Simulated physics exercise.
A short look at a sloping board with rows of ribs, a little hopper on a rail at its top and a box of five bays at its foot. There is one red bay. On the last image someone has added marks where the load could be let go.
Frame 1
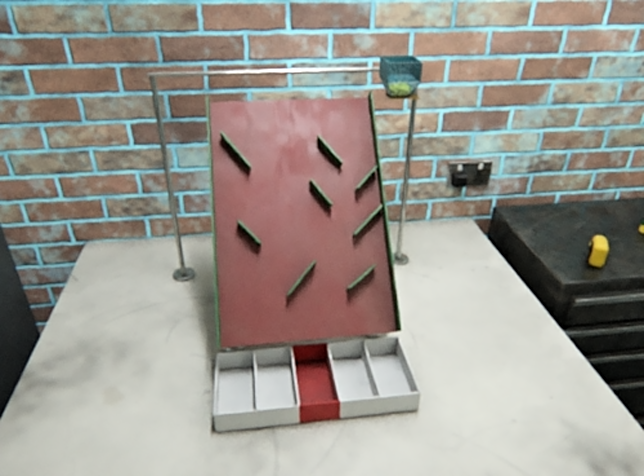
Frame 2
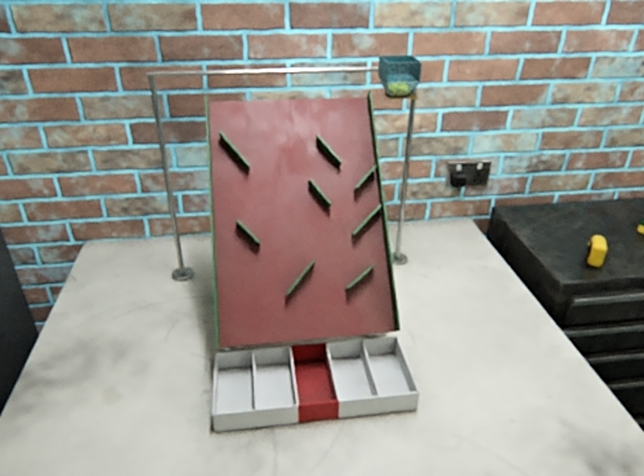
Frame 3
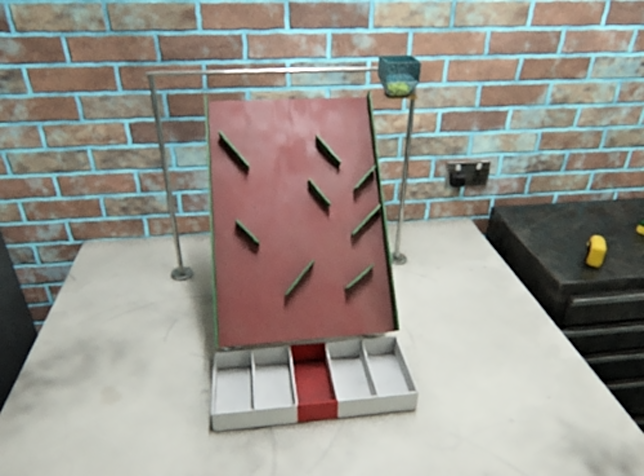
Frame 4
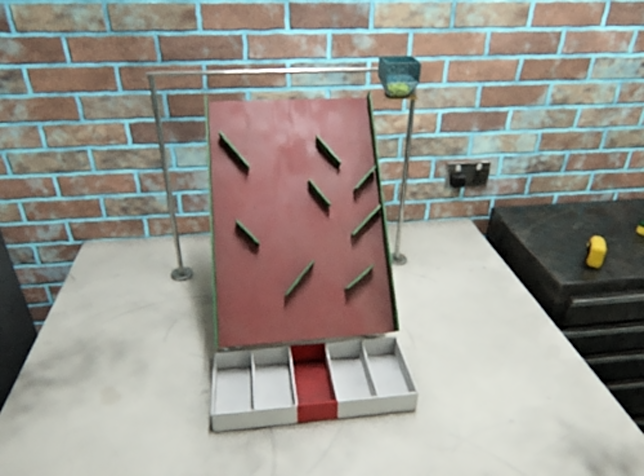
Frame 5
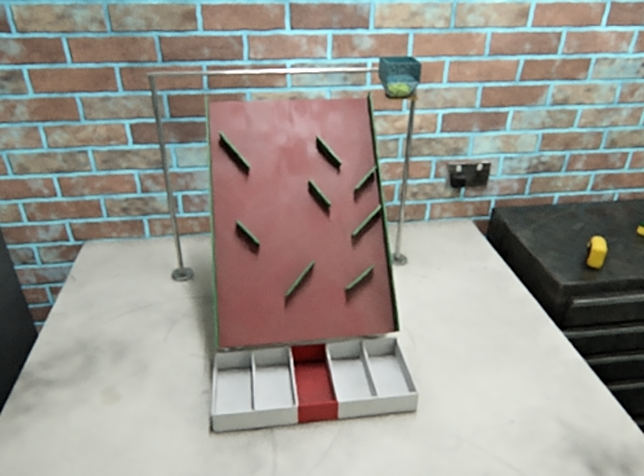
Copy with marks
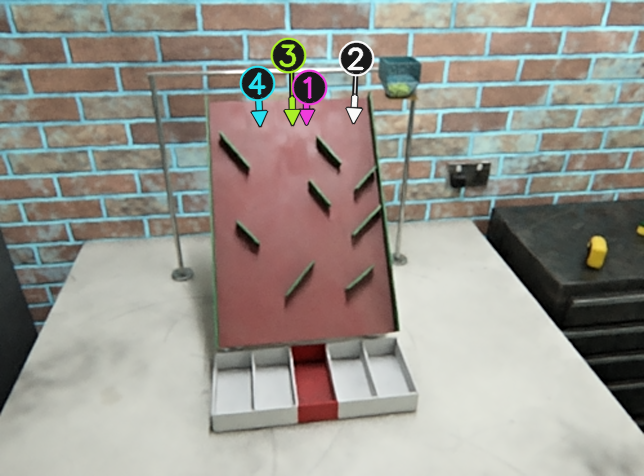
Small hopper resting motionless on a rail above a sloping red board with angled green ribs and a box of five bays.
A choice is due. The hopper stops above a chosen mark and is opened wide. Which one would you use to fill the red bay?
It is 2.
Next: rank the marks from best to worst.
Best to worst: 2, 1, 3, 4.
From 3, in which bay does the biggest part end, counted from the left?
It is the first one.
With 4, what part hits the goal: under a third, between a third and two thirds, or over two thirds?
It is under a third.
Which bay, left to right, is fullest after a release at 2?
It is the third one.
On the marked copy, mark 1 meets the board at (306, 119); mark 2 meets the board at (353, 117); mark 3 meets the board at (292, 119); mark 4 meets the board at (259, 120).
Choosing 1, about a quarter in the red bay, about two thirds in other bays, a small part outside the box.
Choosing 2, about half in the red bay, about a third in other bays, a stray few outside the box.
Choosing 3, a small part in the red bay, most in other bays, a small part outside the box.
Choosing 4, a stray few in the red bay, most in other bays, a small part outside the box.
